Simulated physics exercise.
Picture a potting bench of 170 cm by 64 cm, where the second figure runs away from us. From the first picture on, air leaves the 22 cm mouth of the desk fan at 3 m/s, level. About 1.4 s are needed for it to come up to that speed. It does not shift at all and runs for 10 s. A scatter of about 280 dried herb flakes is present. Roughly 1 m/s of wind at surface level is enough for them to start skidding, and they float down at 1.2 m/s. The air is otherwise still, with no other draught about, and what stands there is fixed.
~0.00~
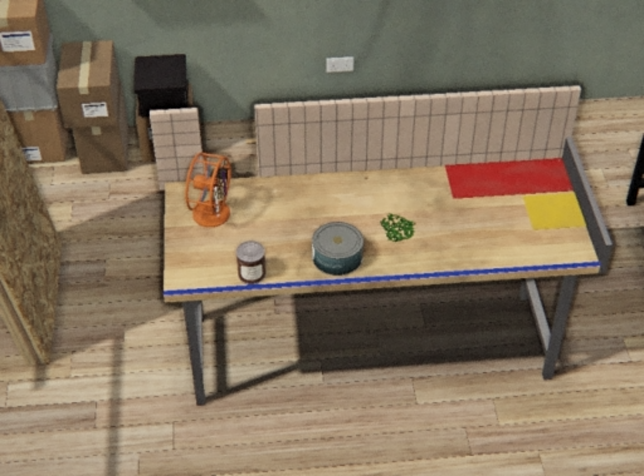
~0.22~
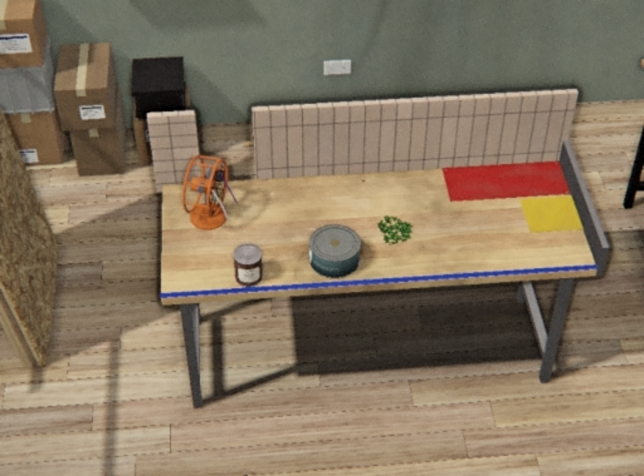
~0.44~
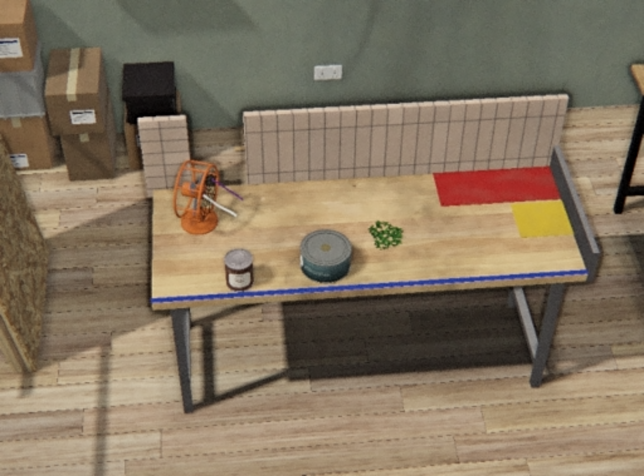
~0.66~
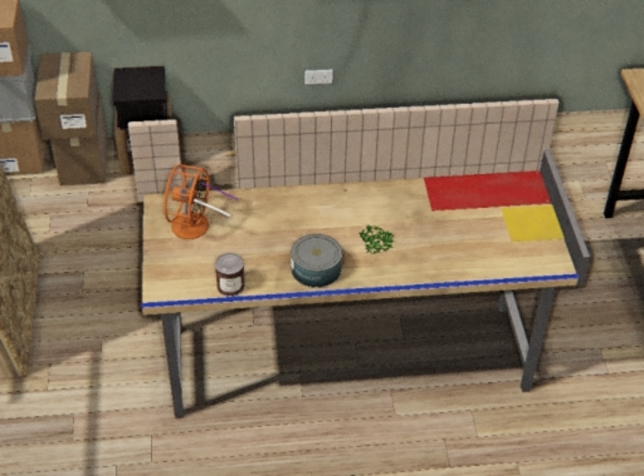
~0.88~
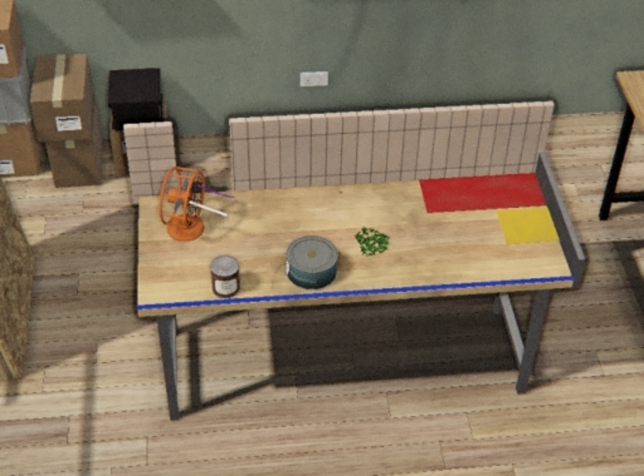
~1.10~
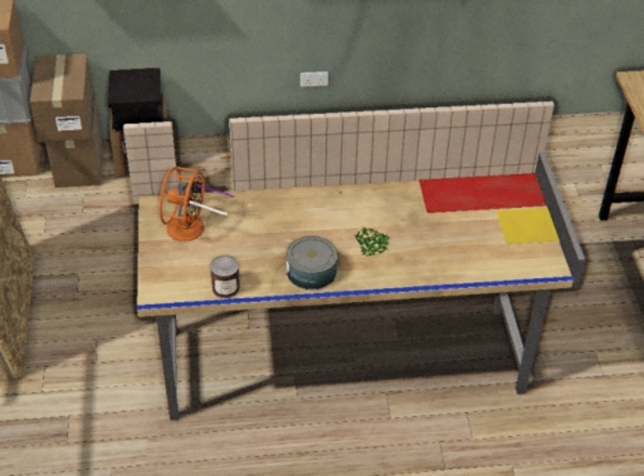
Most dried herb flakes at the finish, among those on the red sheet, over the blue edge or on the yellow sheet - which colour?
Red has most.
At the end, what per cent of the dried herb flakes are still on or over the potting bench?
Near 60 %.
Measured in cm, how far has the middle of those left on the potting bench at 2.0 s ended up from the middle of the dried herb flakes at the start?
Centre offset: Approx. 55 cm.
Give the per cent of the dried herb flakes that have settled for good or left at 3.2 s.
Close to 60 % of them.
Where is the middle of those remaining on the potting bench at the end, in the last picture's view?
I'd put it close to (535, 179) in the last view.
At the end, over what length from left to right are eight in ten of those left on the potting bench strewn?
10 cm, give or take.
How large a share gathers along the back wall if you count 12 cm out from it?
Some 50 per cent.
After 2.0 s, 20 % are over the blue edge, 2 % on the red sheet and 16 % on the yellow sheet; the middle of those still in play is near (509, 243); 1 % have settled or left.
After 3.2 s, 34 % are over the blue edge, 41 % on the red sheet and 14 % on the yellow sheet; the middle of those still in play is near (540, 193); 55 % have settled or left.
After 5.5 s, 35 % are over the blue edge, 54 % on the red sheet and 6 % on the yellow sheet; the middle of those still in play is near (535, 181); 70 % have settled or left.
After 10.0 s, at the end, 36 % are over the blue edge, 57 % on the red sheet and 4 % on the yellow sheet; the middle of those still in play is near (535, 179).
